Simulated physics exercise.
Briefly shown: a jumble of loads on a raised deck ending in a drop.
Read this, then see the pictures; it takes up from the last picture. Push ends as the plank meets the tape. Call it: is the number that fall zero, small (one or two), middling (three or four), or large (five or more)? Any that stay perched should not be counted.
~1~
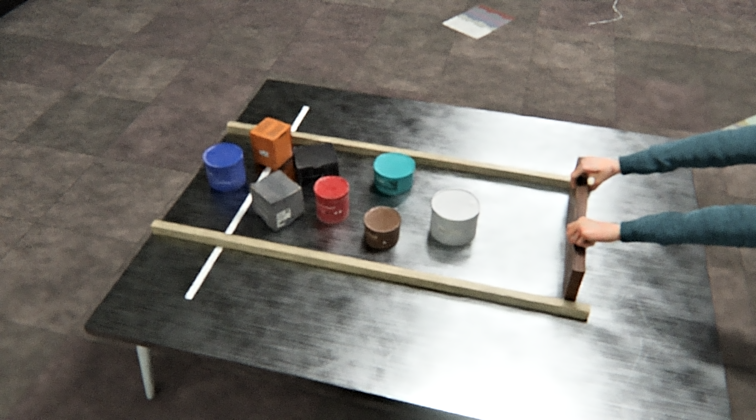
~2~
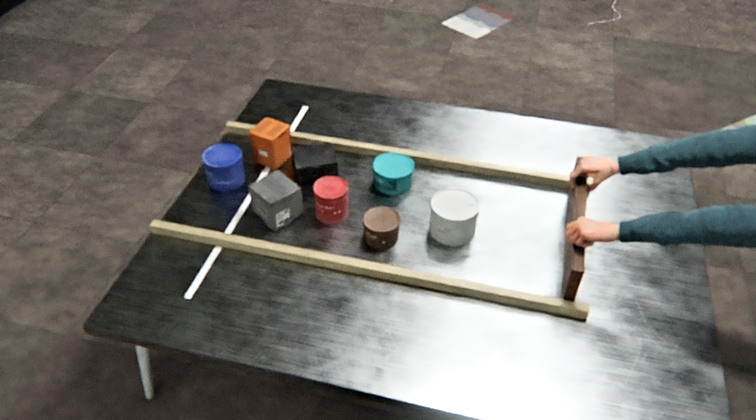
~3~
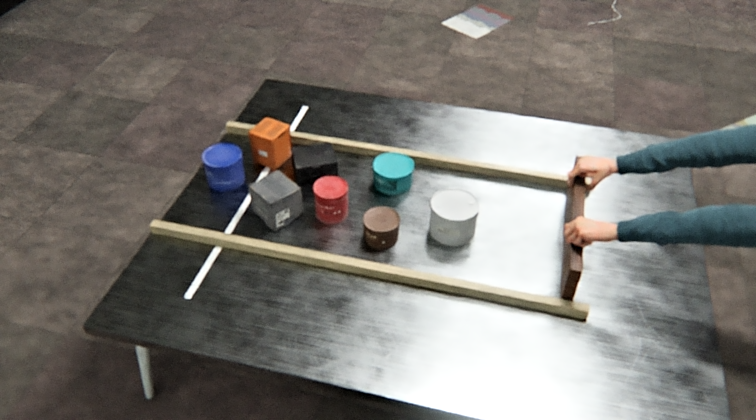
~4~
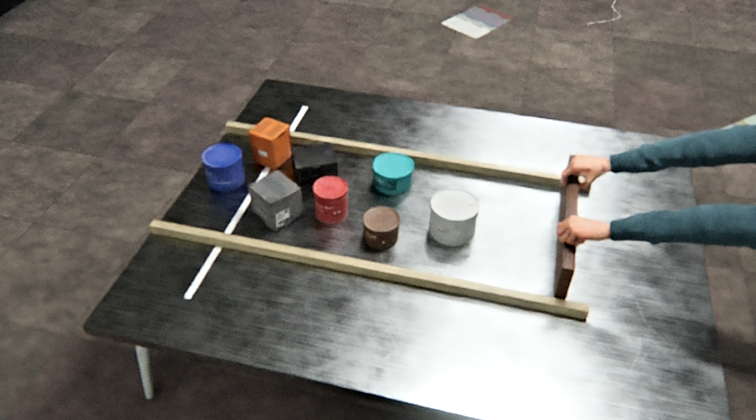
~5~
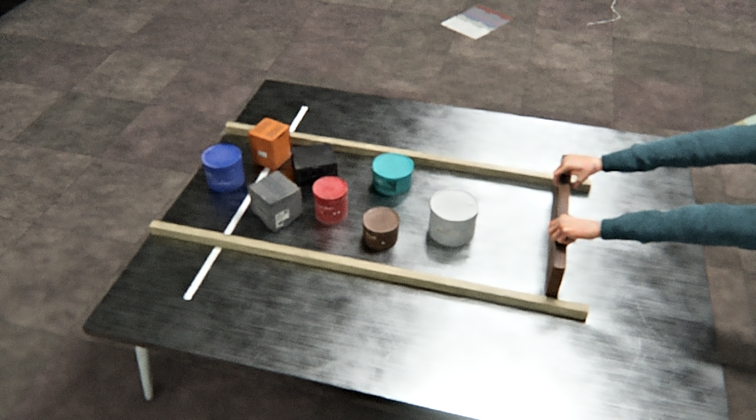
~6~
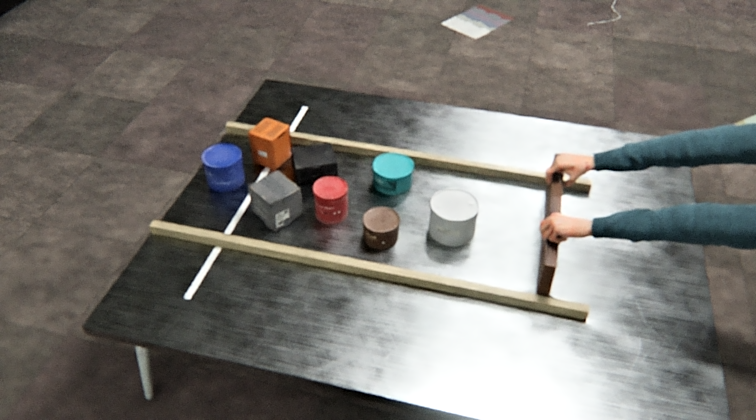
It is small.
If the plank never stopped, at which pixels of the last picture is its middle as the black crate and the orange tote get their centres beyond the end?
With the black crate it sits around (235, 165), with the orange tote around (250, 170).
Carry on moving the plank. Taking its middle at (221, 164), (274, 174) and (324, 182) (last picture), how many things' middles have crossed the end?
Counts: 5, 0, 0.
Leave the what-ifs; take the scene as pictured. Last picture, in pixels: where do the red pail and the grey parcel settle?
First (191, 183), then (175, 204).
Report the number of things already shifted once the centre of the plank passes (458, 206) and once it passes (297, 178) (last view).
The counts are 1 and 8.
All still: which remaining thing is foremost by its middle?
The orange tote winds up nearest.
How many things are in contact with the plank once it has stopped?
Looks like 3 of them, all told.
A little later, none off yet; blue pail at rest near (224, 168); orange tote at rest near (271, 145); grey parcel at rest near (276, 201).
Next, none off yet; blue pail at rest near (224, 168); orange tote shifted a little near (267, 144); grey parcel shifted about its own width near (248, 204).
When it is over, the number that fall off is one or two; down, blue pail.
